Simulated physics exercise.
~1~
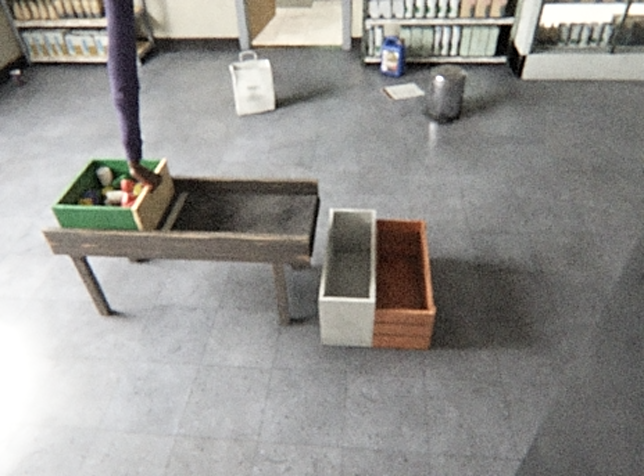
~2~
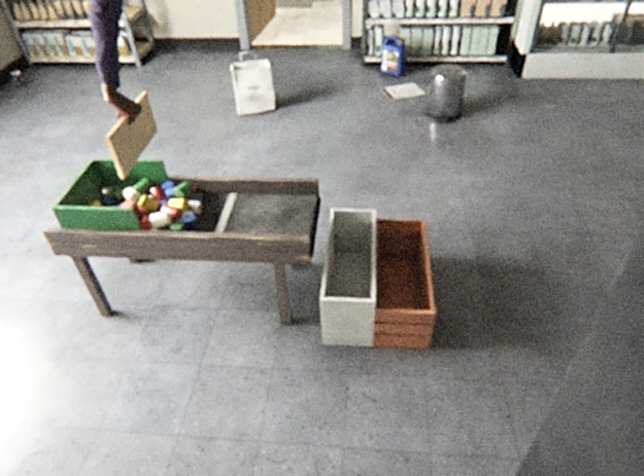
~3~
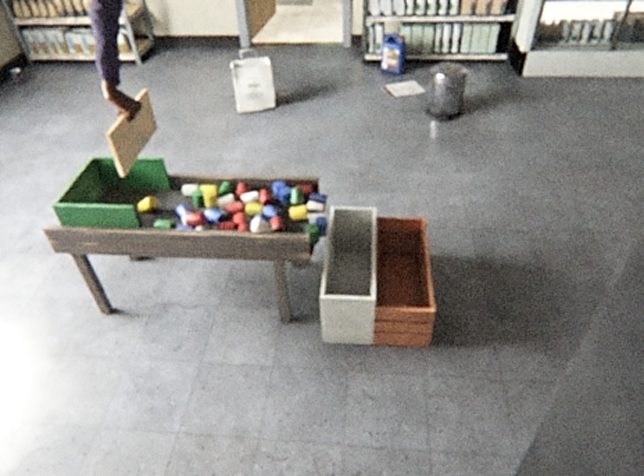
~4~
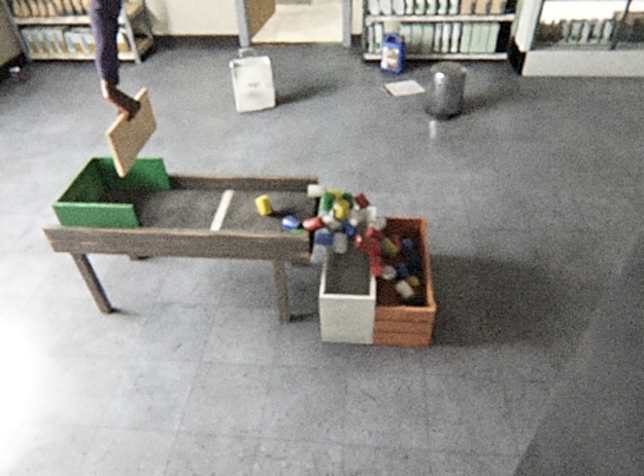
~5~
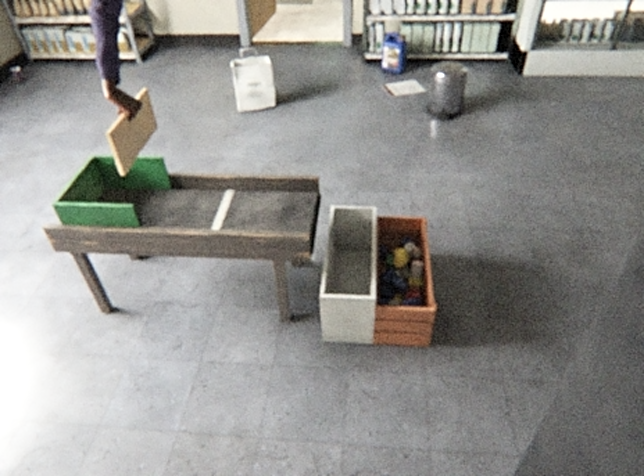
At the start, a hand reaches down to the wooden gate of a green pen full of small colourful pieces on a low, dark table-like belt. The hand lifts the gate clear, and the loose pieces begin spilling out to the right. They spread along the belt toward its far end, leaving the pen empty while the hand holds the gate above. The pieces then fly off the end in a cluster, passing over the white tote and dropping into the orange box. Finally, the belt is clear, the white tote is empty, and the pieces lie heaped inside the orange box.
